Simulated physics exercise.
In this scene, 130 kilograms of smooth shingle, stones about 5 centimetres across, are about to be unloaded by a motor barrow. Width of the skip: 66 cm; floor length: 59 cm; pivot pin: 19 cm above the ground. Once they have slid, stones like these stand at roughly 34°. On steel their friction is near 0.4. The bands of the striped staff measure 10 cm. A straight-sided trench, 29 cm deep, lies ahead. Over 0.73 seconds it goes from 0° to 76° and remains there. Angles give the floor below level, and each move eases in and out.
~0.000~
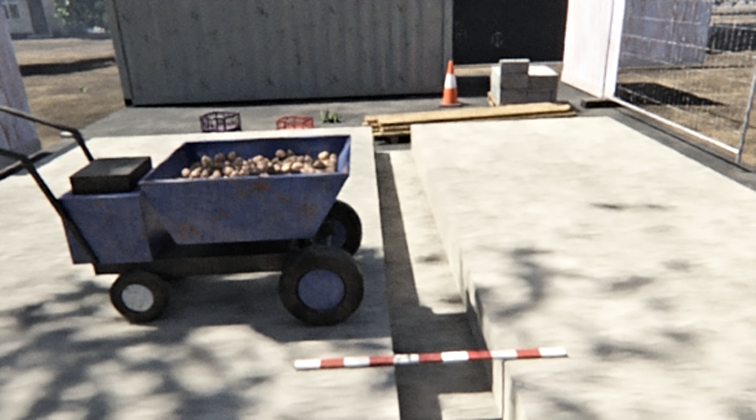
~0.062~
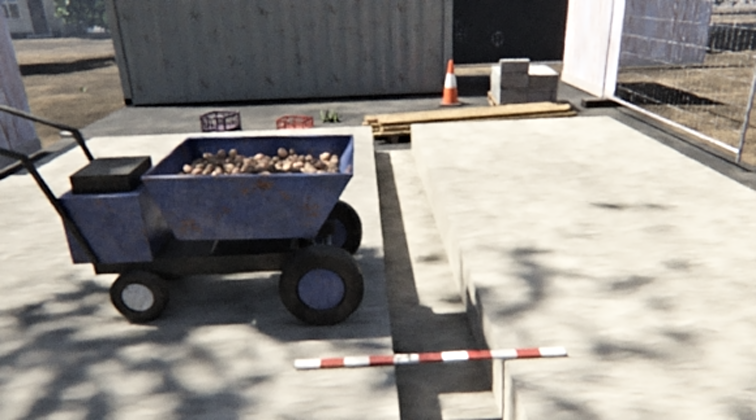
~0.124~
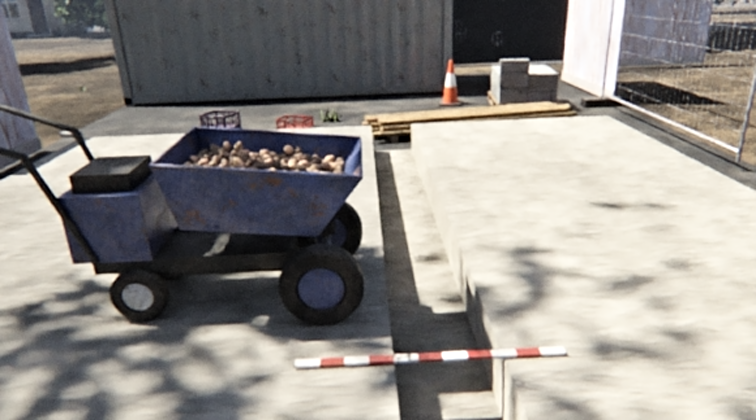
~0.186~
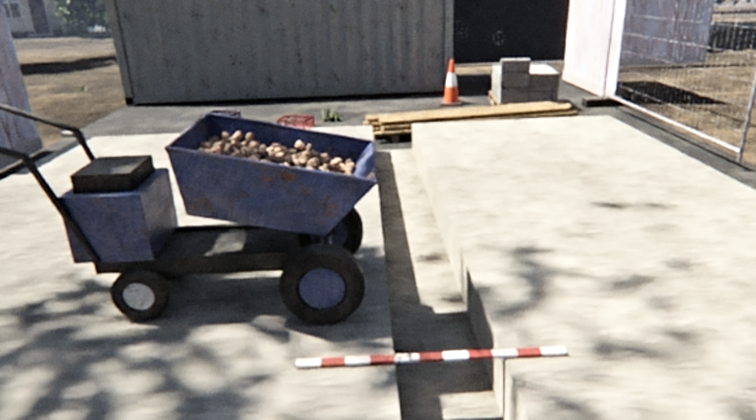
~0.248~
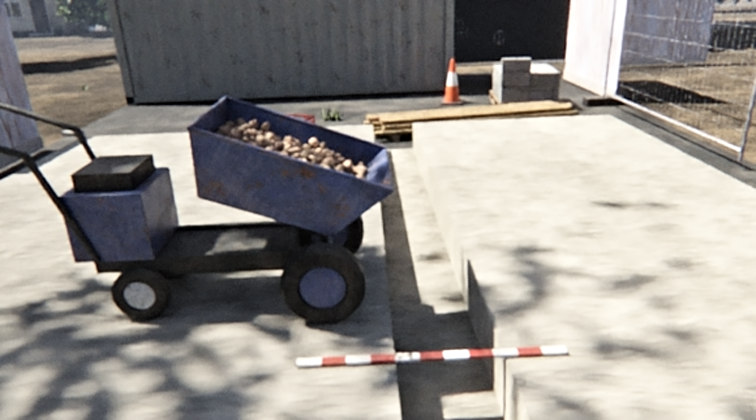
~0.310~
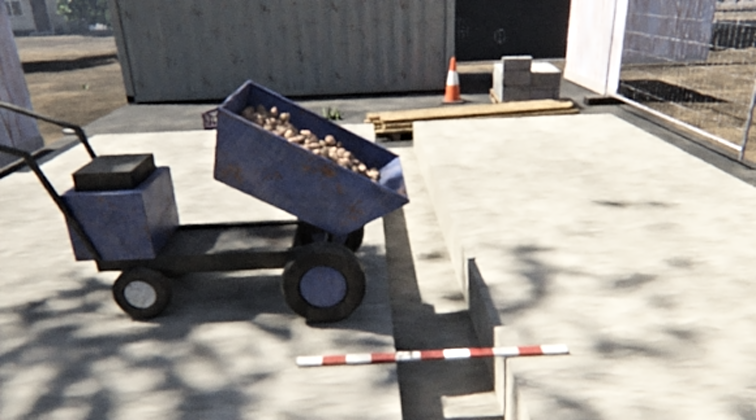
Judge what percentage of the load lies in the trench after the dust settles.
About 46 %.
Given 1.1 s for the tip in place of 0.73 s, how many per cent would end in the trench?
Close to 55 percent, then.
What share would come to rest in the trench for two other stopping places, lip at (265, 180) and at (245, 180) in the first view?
Roughly 100 per cent, then 85 per cent.
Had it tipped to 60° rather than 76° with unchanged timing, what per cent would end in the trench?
Roughly 25 percent.
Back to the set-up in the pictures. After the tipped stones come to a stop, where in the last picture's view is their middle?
The stones end up centred near (491, 276).
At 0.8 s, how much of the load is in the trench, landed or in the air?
By then, around 15 percent.
After 0.6 s the floor is at 64°; 100 % in the skip; the foremost stones are at (425, 228).
After 0.8 s the floor is at 76°; 64 % in the skip, 15 % in the trench, 21 % past the trench; the foremost stones are at (521, 283).
After 1.2 s the floor is at 76°; 16 % in the skip, 30 % in the trench, 54 % past the trench; the foremost stones are at (691, 268).
After 3.1 s the floor is at 76°; 0 % in the skip, 46 % in the trench, 54 % past the trench; the foremost stones are past the picture's edge.
